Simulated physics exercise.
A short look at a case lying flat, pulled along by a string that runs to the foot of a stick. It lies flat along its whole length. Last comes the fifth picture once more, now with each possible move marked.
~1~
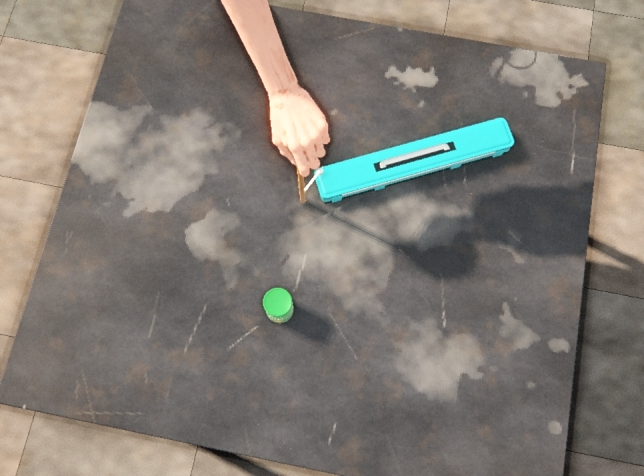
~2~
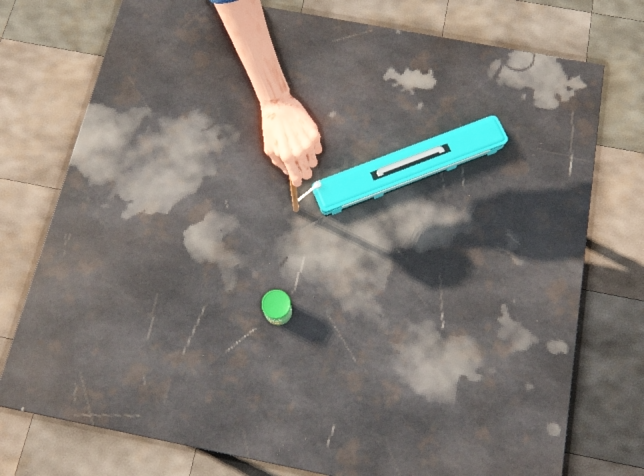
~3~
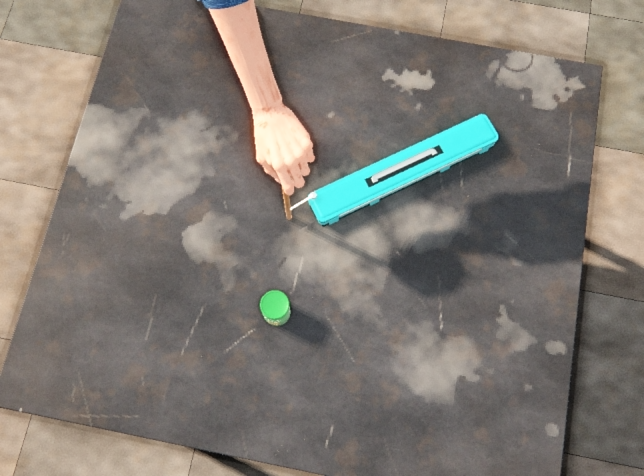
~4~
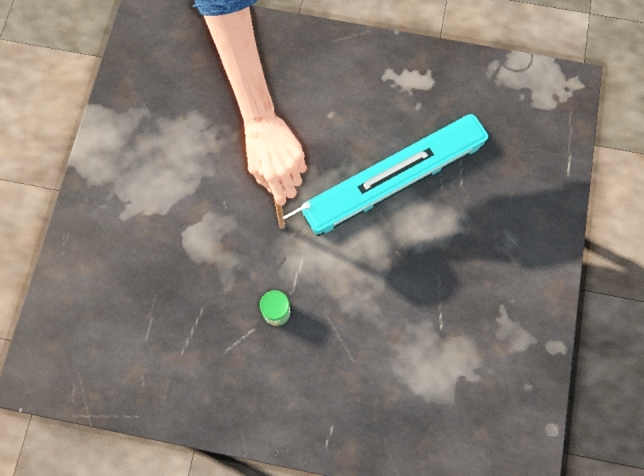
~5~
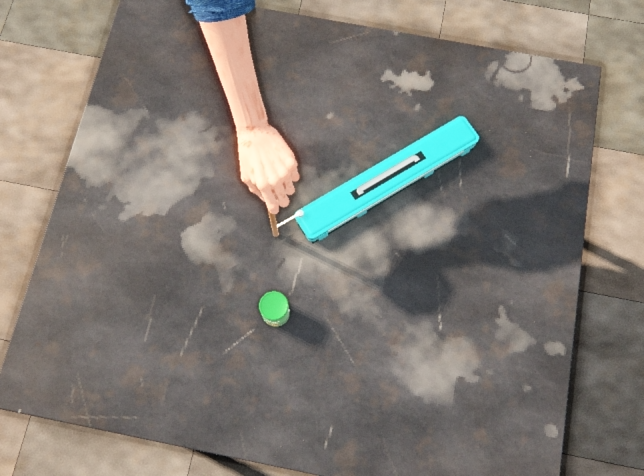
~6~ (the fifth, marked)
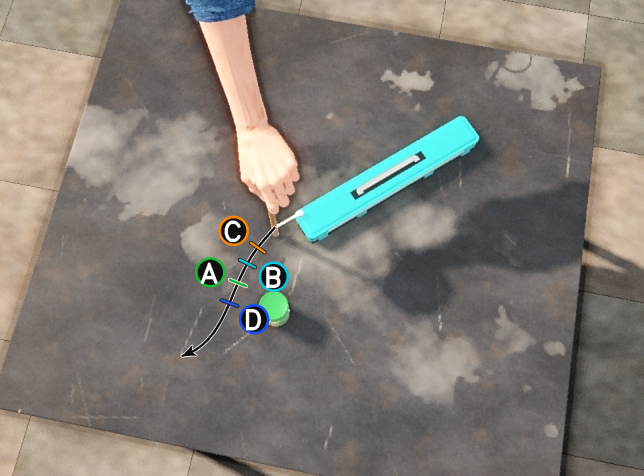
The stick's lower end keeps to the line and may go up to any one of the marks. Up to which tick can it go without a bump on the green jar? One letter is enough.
It can go as far as A.
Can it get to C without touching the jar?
Yes.
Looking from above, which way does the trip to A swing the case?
Anticlockwise.
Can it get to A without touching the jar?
For that mark, yes.
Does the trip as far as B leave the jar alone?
Yes.
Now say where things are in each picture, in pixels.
In the first frame, green jar (279, 306); turquoise case (415, 157).
In the second frame, turquoise case (411, 162); green jar (277, 308).
In the third frame, turquoise case (404, 166); green jar (276, 309).
In the fourth frame, turquoise case (396, 171); green jar (276, 309).
In the fifth frame, turquoise case (389, 175); green jar (275, 310).
On the marked copy, A at (238, 283); B at (247, 264); C at (258, 248); D at (229, 303); the route from (275, 228) via (233, 294) to (183, 356).
With A. Early on, foot of the stick (259, 246), middle of the case (370, 186).
Further on, foot of the stick (246, 266), middle of the case (353, 197).
At the end, foot of the stick (238, 283), middle of the case (341, 207); nothing has been touched.
As for the rest, B is safe but short; C is safe but short; D is too far, the jar has been hit.
